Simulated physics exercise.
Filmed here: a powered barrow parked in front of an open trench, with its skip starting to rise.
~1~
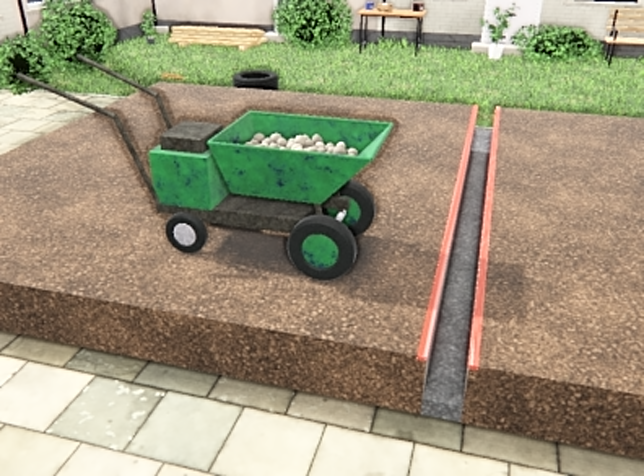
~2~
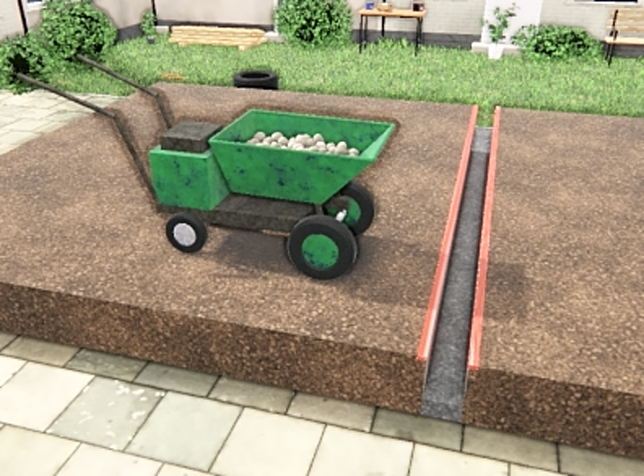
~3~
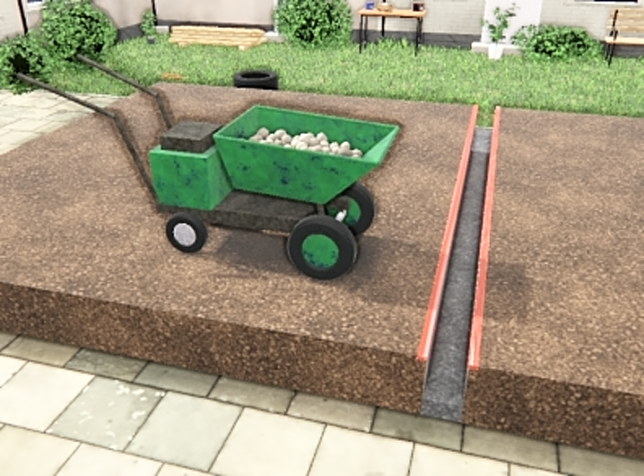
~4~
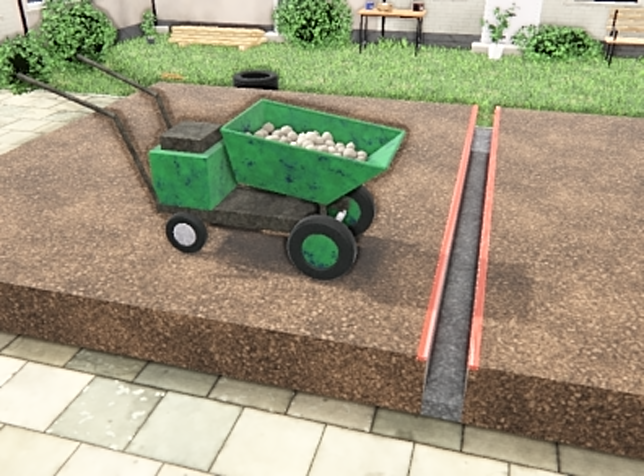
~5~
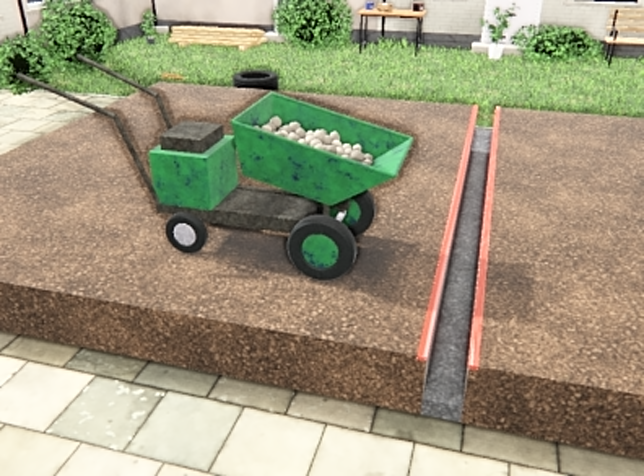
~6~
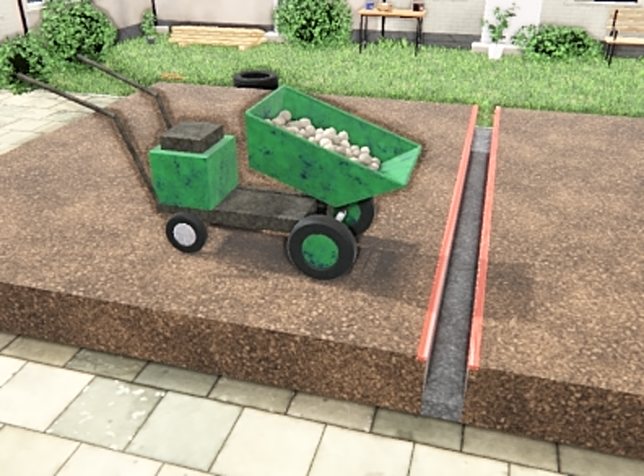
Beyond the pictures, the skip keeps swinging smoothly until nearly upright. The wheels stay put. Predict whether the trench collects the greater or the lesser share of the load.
I predict the trench will catch most of it.
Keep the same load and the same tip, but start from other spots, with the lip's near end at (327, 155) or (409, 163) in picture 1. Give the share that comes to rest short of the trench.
About 40 %, then 0 %.
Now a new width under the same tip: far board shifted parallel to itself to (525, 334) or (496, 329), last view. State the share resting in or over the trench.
90 and 90 percent.
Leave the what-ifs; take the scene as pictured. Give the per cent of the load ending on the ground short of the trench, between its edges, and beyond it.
I'd put short at close to 5, between at close to 80 and beyond at close to 15 per cent.
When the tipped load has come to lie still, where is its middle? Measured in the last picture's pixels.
About (460, 292).
Just after the last frame, skip tipped steeply; every one in the skip.
A moment on, skip tipped right over; the larger part in the skip; just a few short of the trench; roughly a quarter in or heaped over the trench; just a few falling.
Further on, skip tipped right over; about a tenth in the skip; just a few short of the trench; roughly two thirds in or heaped over the trench; about a tenth beyond it.
When it is over, skip tipped right over; just a few in the skip; just a few short of the trench; the larger part in or heaped over the trench; about a tenth beyond it.
